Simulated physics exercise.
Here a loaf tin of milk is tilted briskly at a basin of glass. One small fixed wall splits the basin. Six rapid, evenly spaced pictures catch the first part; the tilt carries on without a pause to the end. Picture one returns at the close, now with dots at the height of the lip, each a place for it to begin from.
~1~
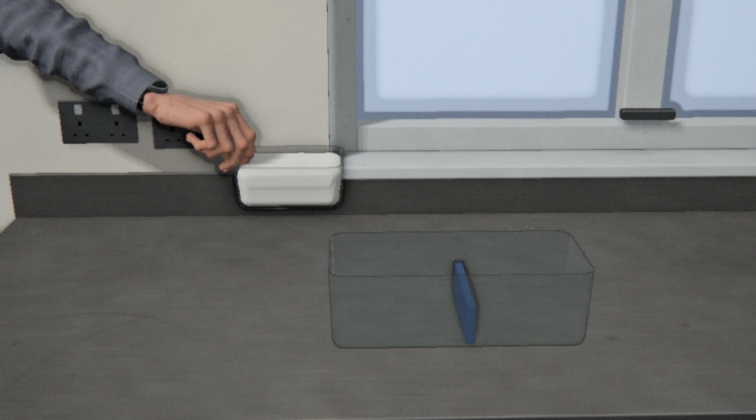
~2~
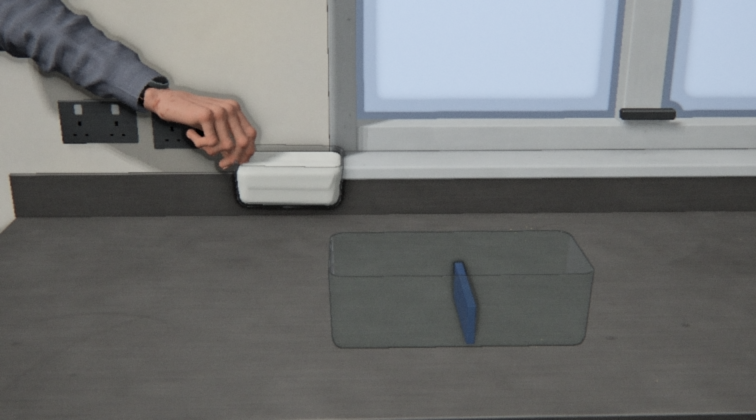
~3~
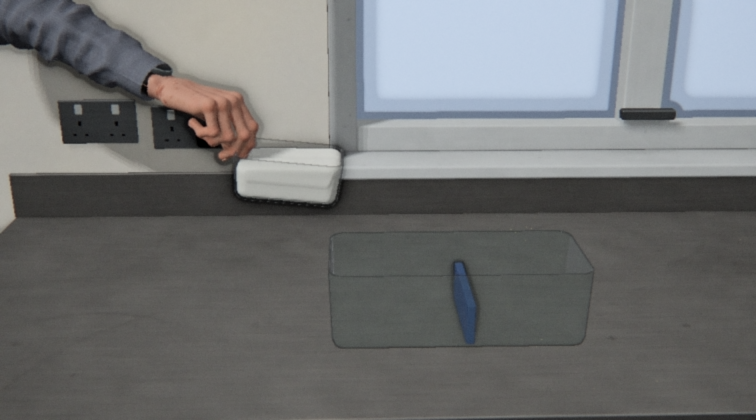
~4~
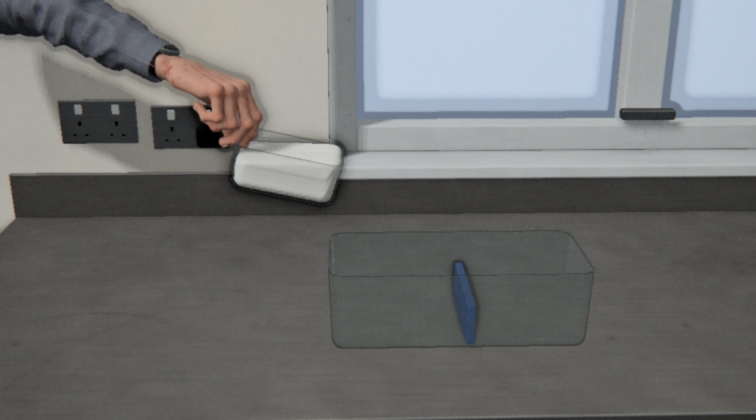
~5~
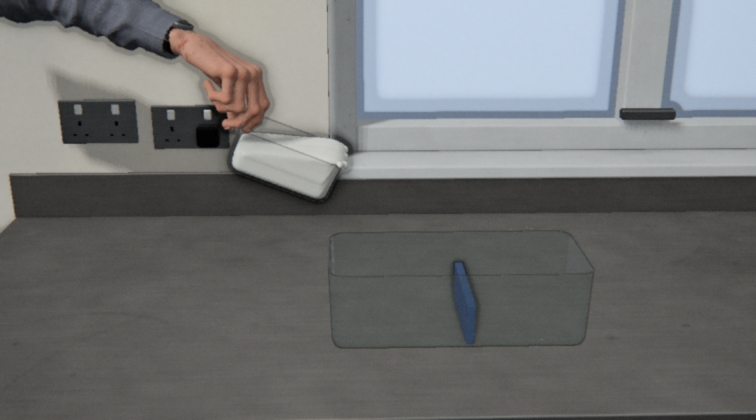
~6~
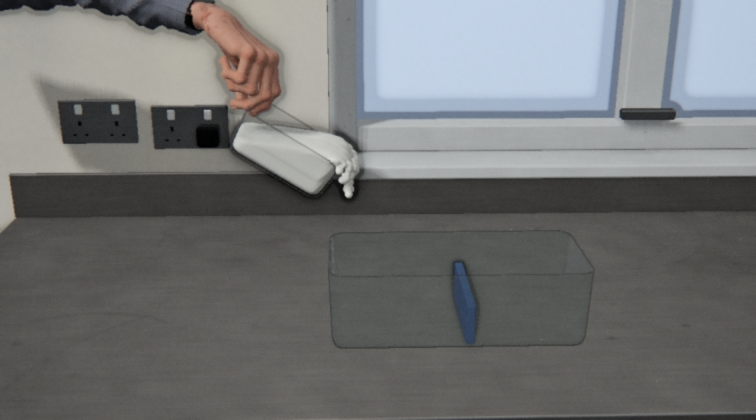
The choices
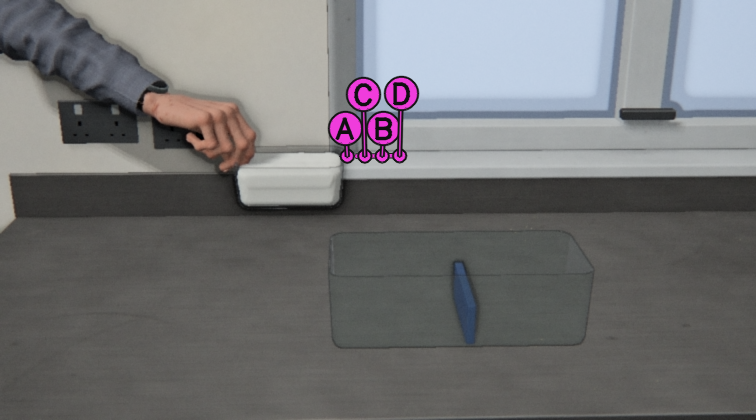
On a grey counter by a window, a hand tilted a loaf tin of white liquid to the right, slowly at first, then more steeply, until some ran over its lip above a glass basin.
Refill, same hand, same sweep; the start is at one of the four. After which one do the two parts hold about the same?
Dot B.
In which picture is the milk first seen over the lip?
Picture 5.
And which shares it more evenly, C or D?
Dot D.
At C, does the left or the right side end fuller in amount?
The left one.
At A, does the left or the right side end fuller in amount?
More ends on the left.
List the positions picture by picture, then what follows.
In the first picture, upright, lip at (341, 156); basin from (332, 345) to (585, 342); top of the wall at (465, 283); nothing has left yet.
In the second picture, upright, lip at (341, 156); nothing has left yet.
In the third picture, tipped about 6°, lip at (341, 156); nothing has left yet.
In the fourth picture, tipped about 12°, lip at (341, 156); nothing has left yet.
In the fifth picture, tipped about 22°, lip at (341, 156); milk is over the lip, down to (345, 159).
In the sixth picture, tipped about 32°, lip at (341, 156); milk is over the lip, down to (349, 188).
On the marked copy, A at (347, 156); B at (382, 155); C at (364, 156); D at (399, 155).
If A is chosen, about 95 % ends left of the wall and 2 % right of it; 3 % is lost outside.
If B is chosen, about 48 % ends left of the wall and 50 % right of it.
If C is chosen, about 90 % ends left of the wall and 8 % right of it.
If D is chosen, about 27 % ends left of the wall and 71 % right of it; 3 % is lost outside.
